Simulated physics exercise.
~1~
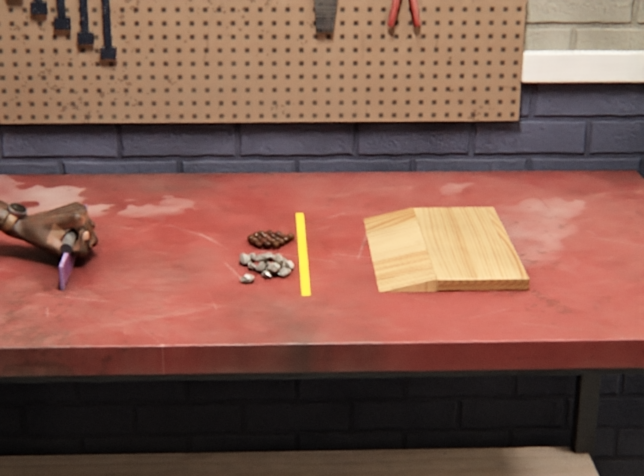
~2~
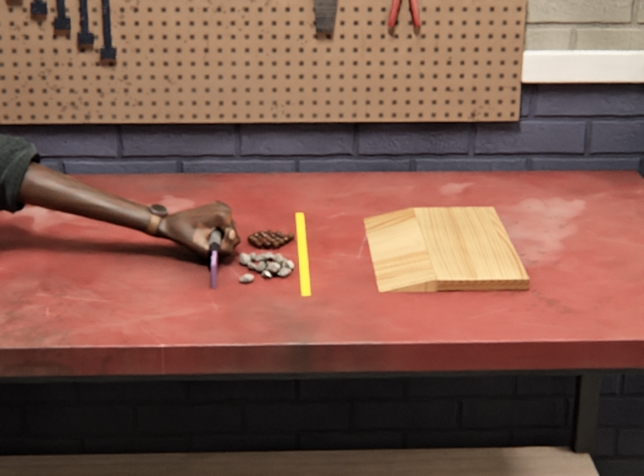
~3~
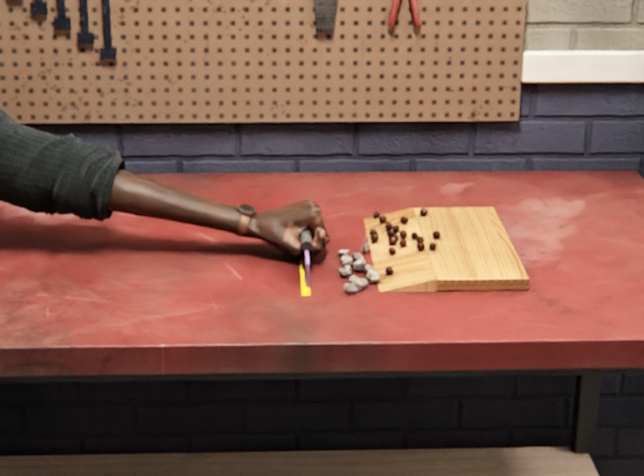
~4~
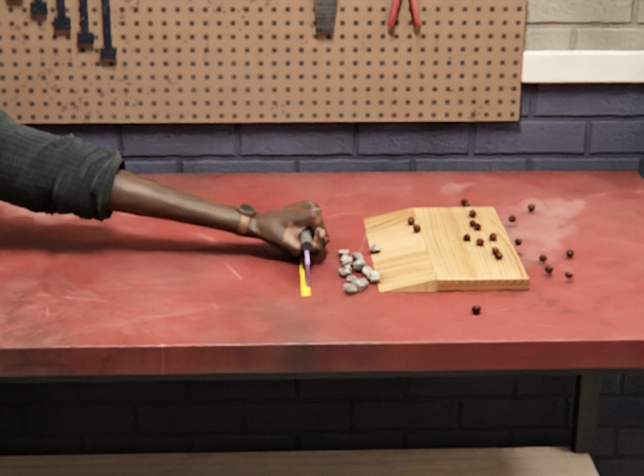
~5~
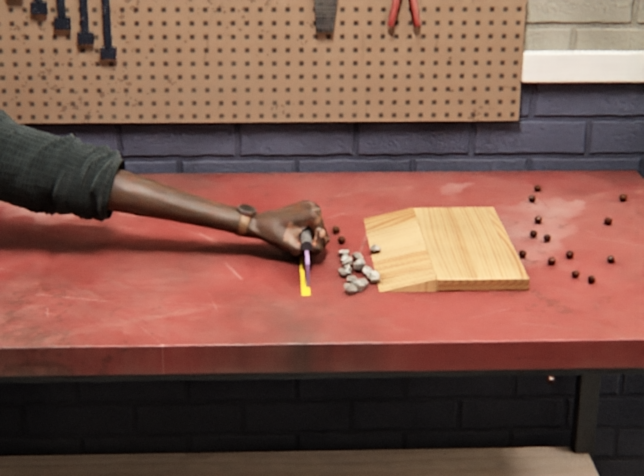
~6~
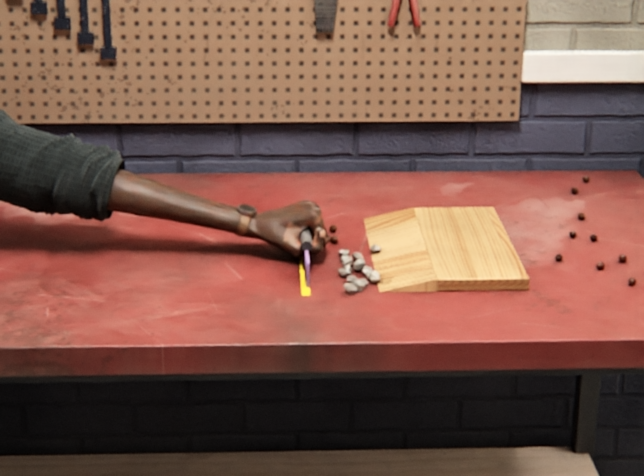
On a red workbench, a hand pushed a scraper right to a yellow tape strip and stopped, sending brown beads rolling over a sloped wooden slab and scattering mostly beyond it, while the grey pebbles stayed bunched at its near edge.
